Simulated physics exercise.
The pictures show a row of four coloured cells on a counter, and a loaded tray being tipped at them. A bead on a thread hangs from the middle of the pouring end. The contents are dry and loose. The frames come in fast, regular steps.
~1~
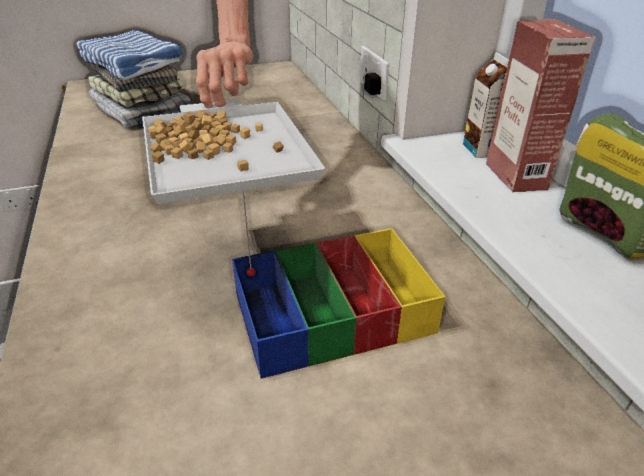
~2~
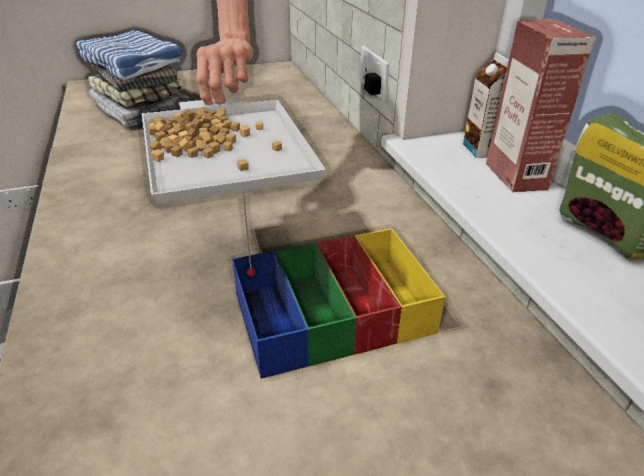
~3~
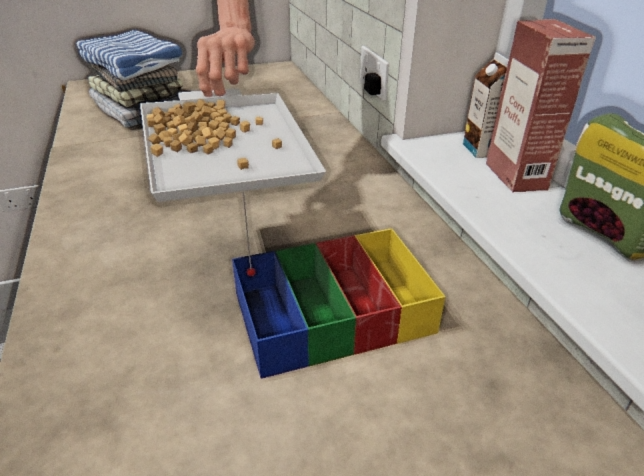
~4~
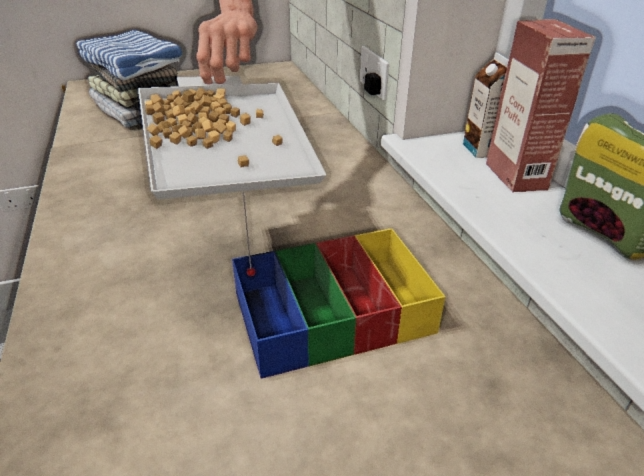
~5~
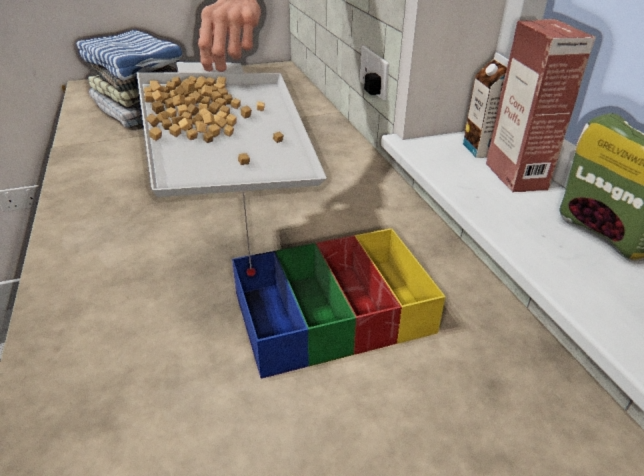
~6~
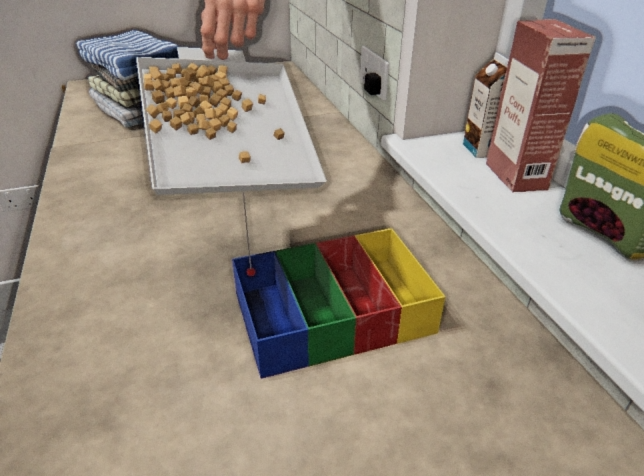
A white tray of small wooden cubes, gripped at its far edge by a hand, gradually tilts above a beige counter, seen from above by a still camera. Beyond it sit folded cloths, with food packages on a white ledge at right, and blue, green, red and yellow cells below. The far edge rises, the near right corner dips slightly, and a red bead hangs on its thread.
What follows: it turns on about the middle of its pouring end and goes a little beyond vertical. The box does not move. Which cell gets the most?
The green one ends fullest.
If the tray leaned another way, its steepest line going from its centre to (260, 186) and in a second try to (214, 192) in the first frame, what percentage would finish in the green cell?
Roughly 40 per cent, and 0 per cent.
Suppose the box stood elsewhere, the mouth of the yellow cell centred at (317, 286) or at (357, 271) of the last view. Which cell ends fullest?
One: The yellow one. Two: The red one.
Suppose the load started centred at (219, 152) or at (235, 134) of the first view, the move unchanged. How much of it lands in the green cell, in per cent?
First some 50, then 40 per cent.
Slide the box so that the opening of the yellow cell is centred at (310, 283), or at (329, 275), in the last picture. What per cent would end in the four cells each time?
Roughly 70 per cent, and 90 per cent.
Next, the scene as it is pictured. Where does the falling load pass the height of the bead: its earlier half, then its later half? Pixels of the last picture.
At about (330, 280), then at (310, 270).
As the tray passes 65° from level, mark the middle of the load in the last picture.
Close to (286, 182).
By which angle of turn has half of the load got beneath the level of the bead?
At some 85 degrees.
Soon, tray tipped steeply; most on the tray; about a quarter falling or outside the box.
A while on, tray tipped past a quarter turn; a small part on the tray; about a third in the green cell; about a quarter in the red cell; a small part in the blue cell; about a quarter falling or outside the box.
Towards the end, tray tipped past a quarter turn; about half in the green cell; about a quarter in the red cell; a small part in the blue cell; a small part falling or outside the box.
Finally, tray tipped past a quarter turn; about half in the green cell; about a quarter in the red cell; a small part in the blue cell; none in the yellow cell; a small part outside the box.
